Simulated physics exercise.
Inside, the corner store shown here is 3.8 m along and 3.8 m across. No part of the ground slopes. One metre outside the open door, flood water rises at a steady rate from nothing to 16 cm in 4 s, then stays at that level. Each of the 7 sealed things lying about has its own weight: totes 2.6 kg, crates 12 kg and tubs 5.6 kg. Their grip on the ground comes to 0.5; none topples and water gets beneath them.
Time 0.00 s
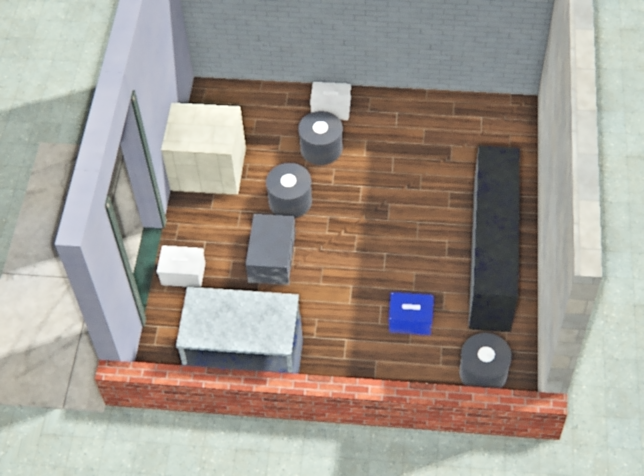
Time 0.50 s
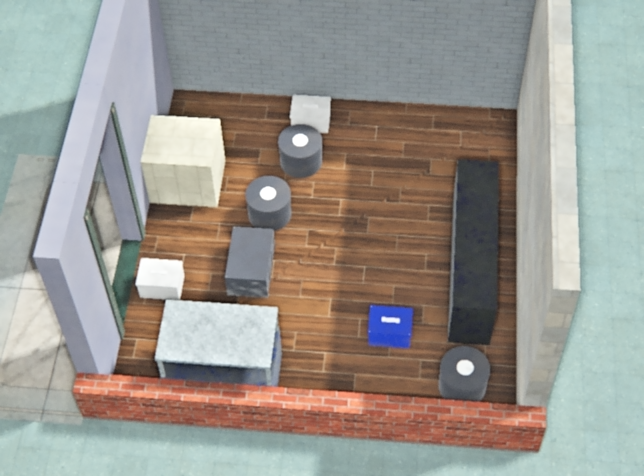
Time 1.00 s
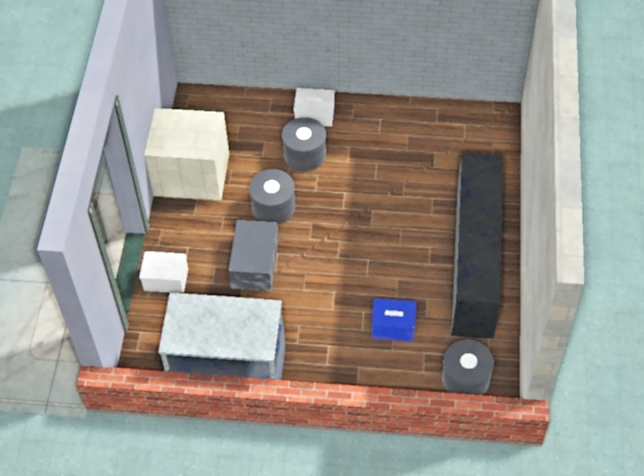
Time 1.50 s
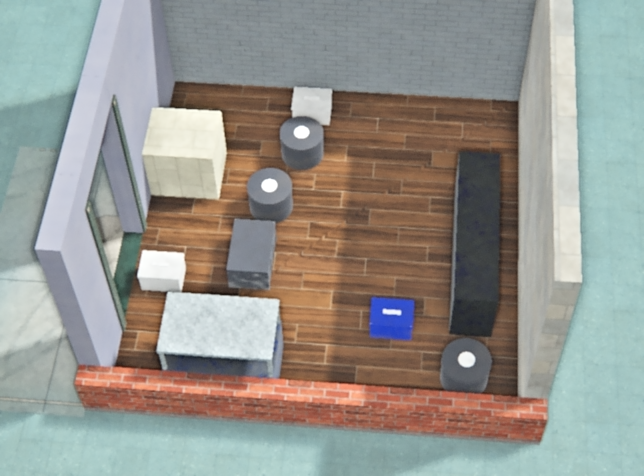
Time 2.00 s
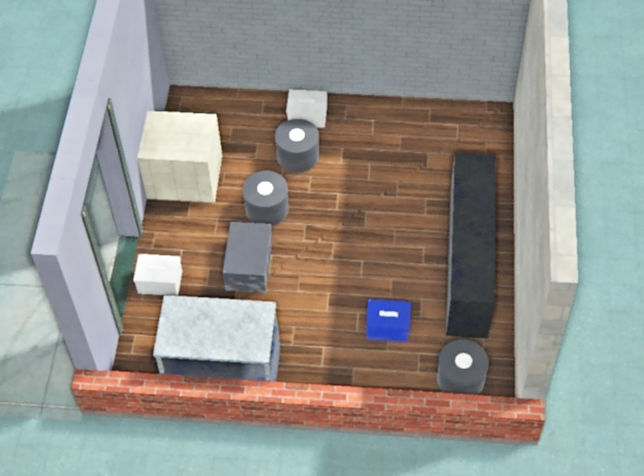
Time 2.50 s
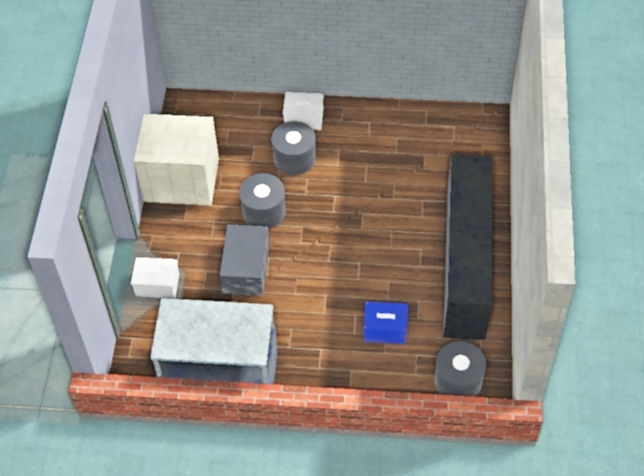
Roofless corner store with a blue tote, grey tubs and crates sitting still as the view shifts slightly and ground outside turns bluer.
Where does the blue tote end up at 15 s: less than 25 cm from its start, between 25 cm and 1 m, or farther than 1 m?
It will likely make a small trip.
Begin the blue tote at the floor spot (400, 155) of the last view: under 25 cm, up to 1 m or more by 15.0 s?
Well, it gets shoved far.
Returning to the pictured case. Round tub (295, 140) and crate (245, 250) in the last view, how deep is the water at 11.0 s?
Around 4 cm and 9 cm.
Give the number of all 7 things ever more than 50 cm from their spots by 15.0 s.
It works out to 6.
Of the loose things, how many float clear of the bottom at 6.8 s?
At that time the total is 3.
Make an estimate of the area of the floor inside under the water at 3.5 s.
Wet: Near 1.5 m2.
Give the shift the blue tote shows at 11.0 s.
By then it has shifted roughly 60 cm.
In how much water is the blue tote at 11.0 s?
About 9 cm.
After 3.5 s the blue tote is near (386, 316), 0.0 m from its start, aground; 0 afloat.
After 6.8 s the blue tote is near (430, 347), 0.5 m from its start, afloat; 3 afloat.
After 11.0 s the blue tote is near (450, 340), 0.7 m from its start, afloat; 7 afloat.
After 15.0 s the blue tote is near (408, 375), 0.7 m from its start, afloat; 7 afloat.
